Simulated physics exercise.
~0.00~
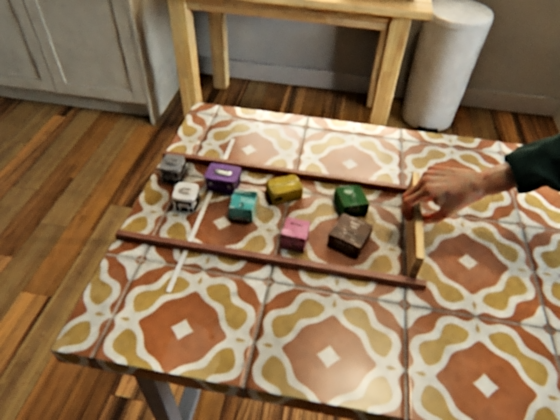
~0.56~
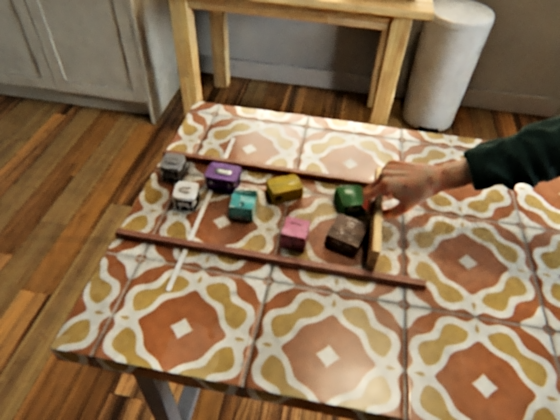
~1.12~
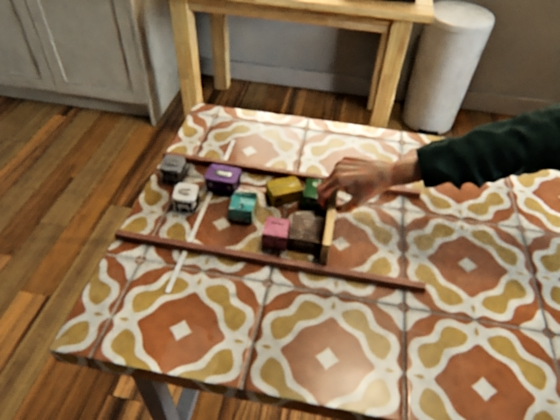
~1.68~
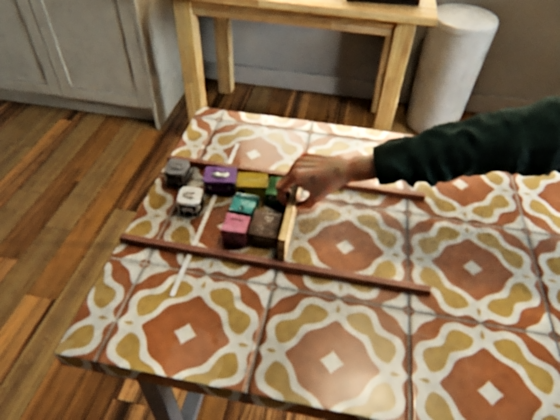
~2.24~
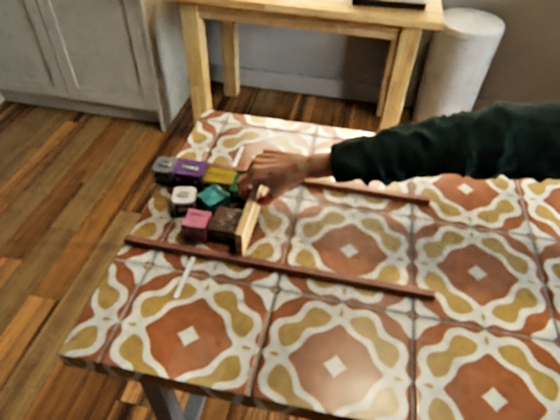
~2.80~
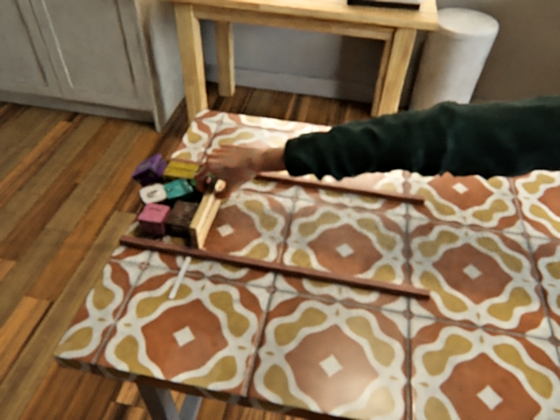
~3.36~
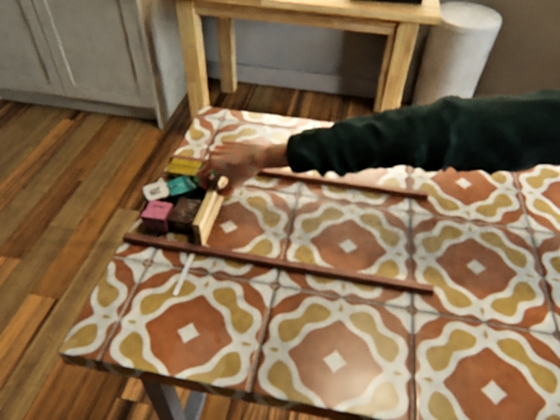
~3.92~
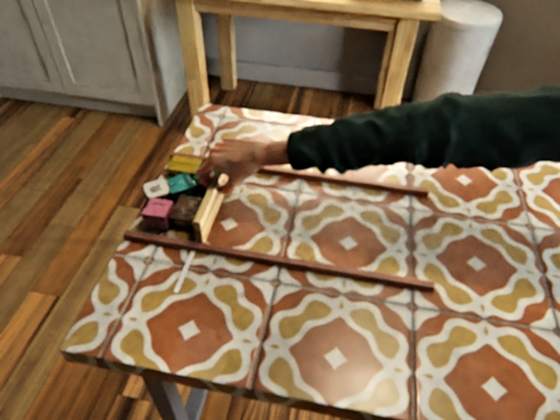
On a patterned table, a hand pushes a board left, sweeping small blocks until two drop off the edge.
